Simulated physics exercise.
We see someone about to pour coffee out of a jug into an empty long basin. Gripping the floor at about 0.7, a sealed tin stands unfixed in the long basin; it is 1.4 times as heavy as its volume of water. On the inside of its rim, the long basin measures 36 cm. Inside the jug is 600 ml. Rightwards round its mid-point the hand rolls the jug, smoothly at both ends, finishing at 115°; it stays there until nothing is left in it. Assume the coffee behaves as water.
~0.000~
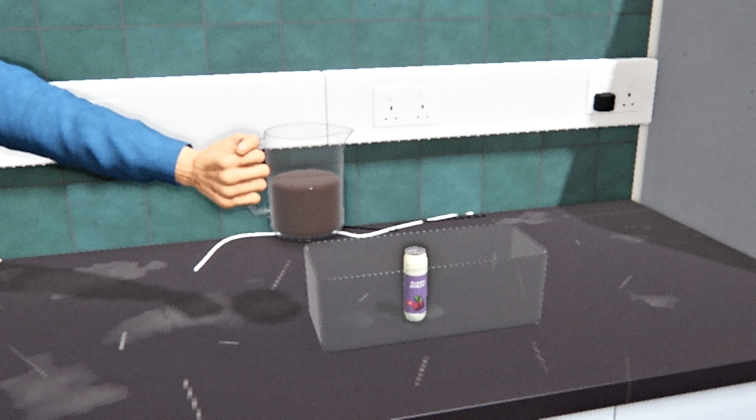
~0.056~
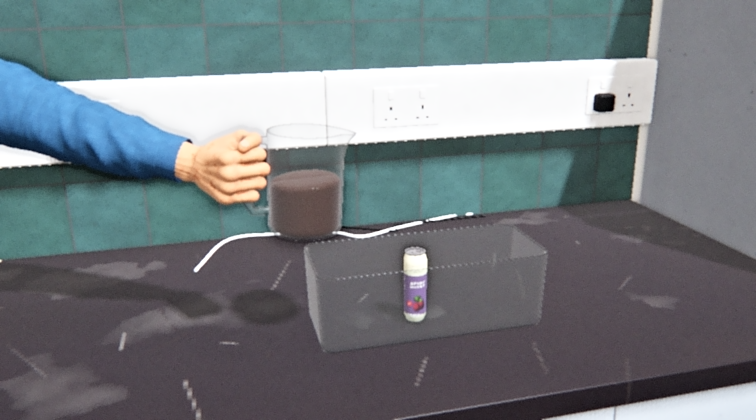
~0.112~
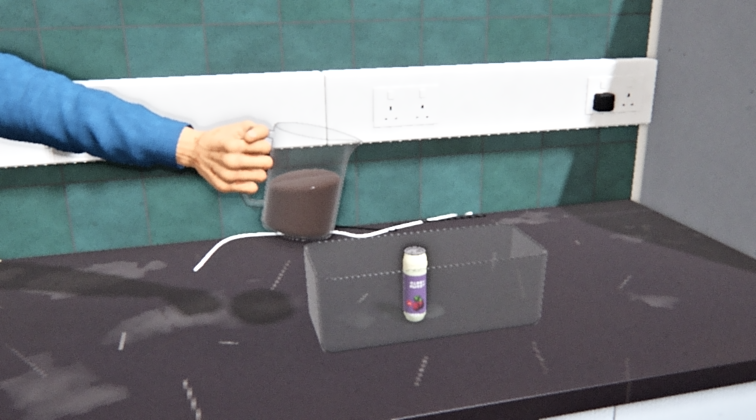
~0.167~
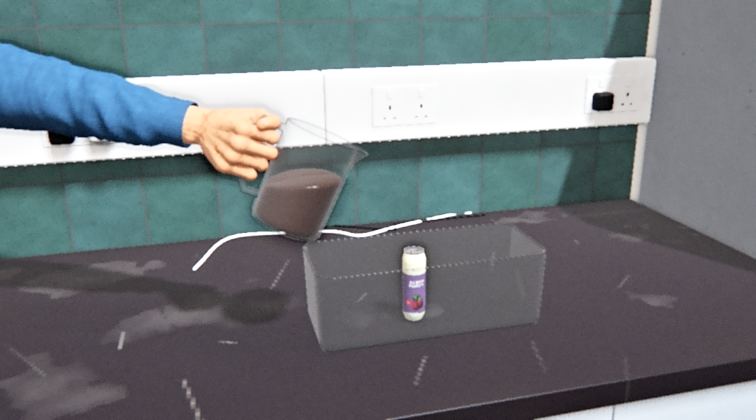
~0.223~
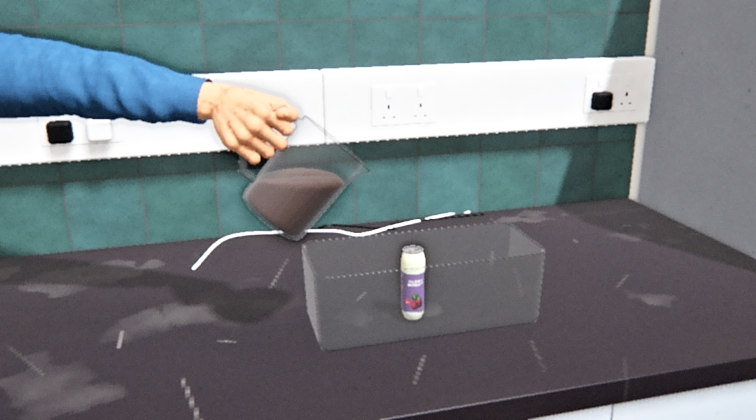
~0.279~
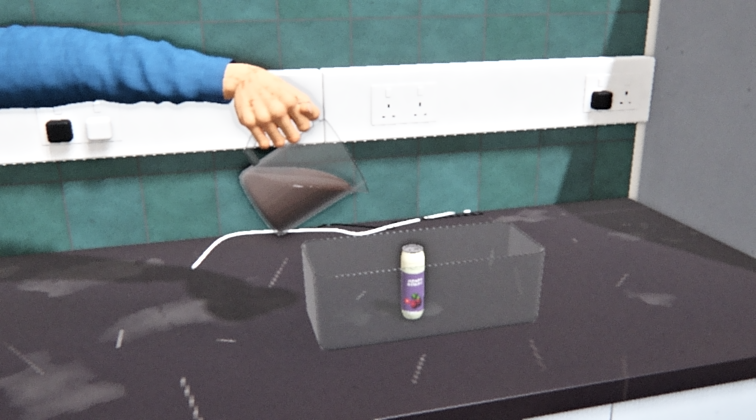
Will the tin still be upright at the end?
It never tumbles.
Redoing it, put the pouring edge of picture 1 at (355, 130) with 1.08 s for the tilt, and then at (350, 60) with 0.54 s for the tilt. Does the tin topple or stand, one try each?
Trial 1 - tin stays standing; trial 2 - tin tips.
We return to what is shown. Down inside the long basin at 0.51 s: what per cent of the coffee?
I'd put it near 20 percent.
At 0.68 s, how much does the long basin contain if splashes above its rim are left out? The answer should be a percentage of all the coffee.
78 per cent or thereabouts.
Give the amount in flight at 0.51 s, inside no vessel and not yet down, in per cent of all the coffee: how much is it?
Estimate: About 22 % of all of it.
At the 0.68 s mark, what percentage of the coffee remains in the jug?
Remaining share: Approx. 12 %.
By 0.51 s the tilt is 114° and 58 per cent is still to pour; the tin stands where it began.
By 0.68 s the tilt is 115° and 12 per cent is still to pour; the tin stands where it began.
By 0.85 s the tilt is 115° and 1 per cent is still to pour; the tin stands where it began.
By 1.04 s the tilt is 115° and 0 per cent is still to pour; the tin stands where it began.
At rest the tin stands where it began.
